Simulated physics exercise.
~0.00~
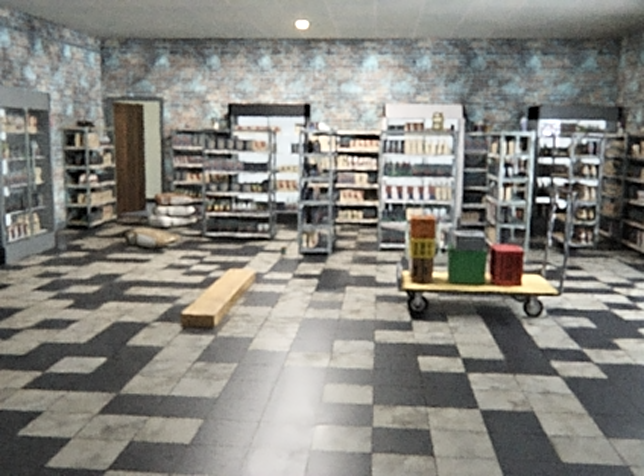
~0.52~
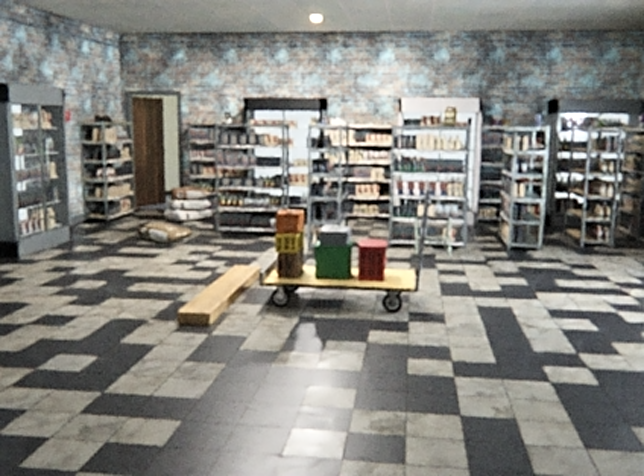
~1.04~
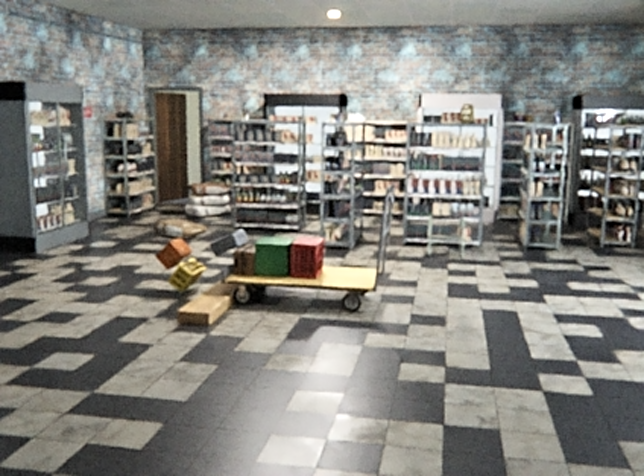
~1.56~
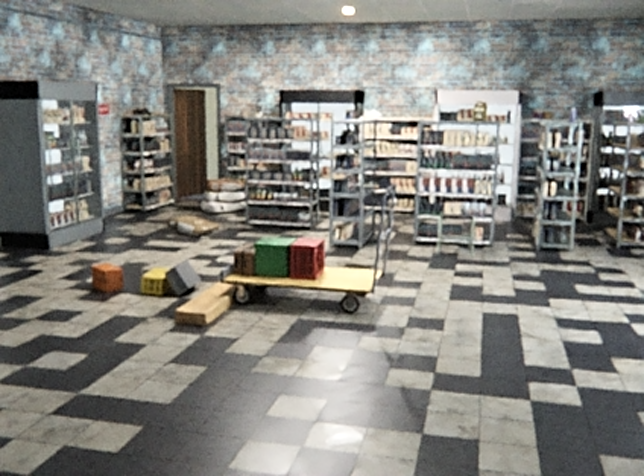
A flat stock cart carrying boxes rolled left across a checkered shop floor and stopped at a wooden beam, sending the orange, yellow and grey boxes tumbling off beyond it, while the red, green and brown ones stayed on the deck.
